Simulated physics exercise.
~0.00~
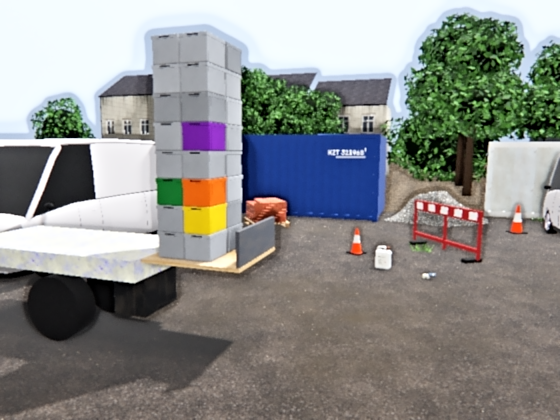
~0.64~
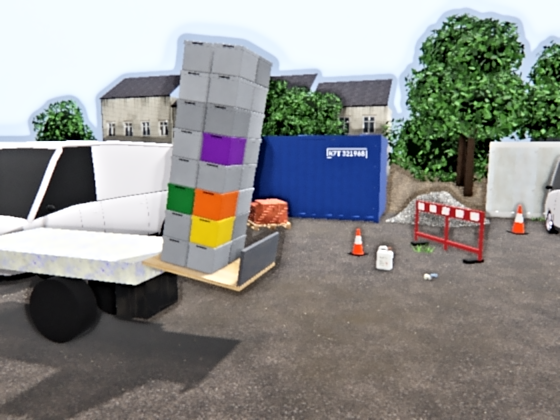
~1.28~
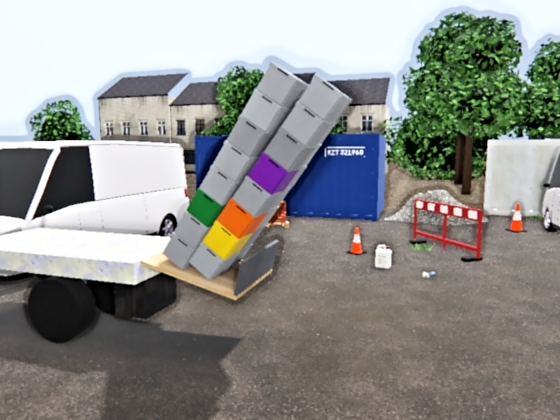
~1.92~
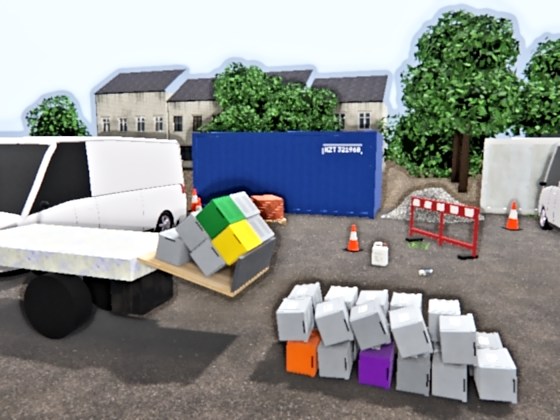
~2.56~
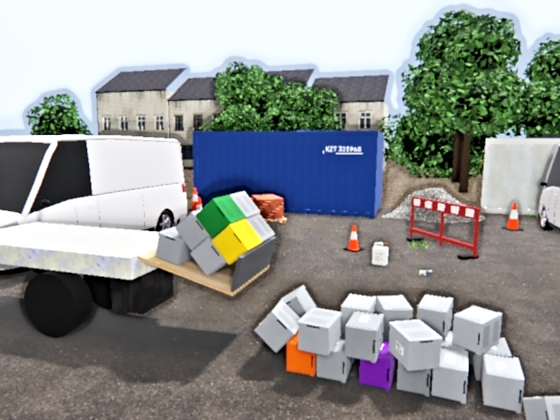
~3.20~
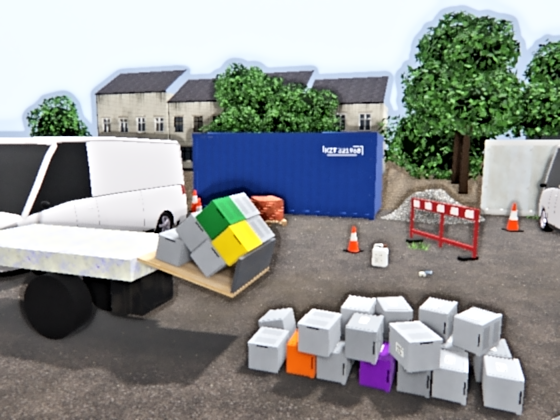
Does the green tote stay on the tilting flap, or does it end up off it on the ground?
The green tote stays aboard. It ends up tilted over in the small heap left on the sloping flap, beside the yellow one.
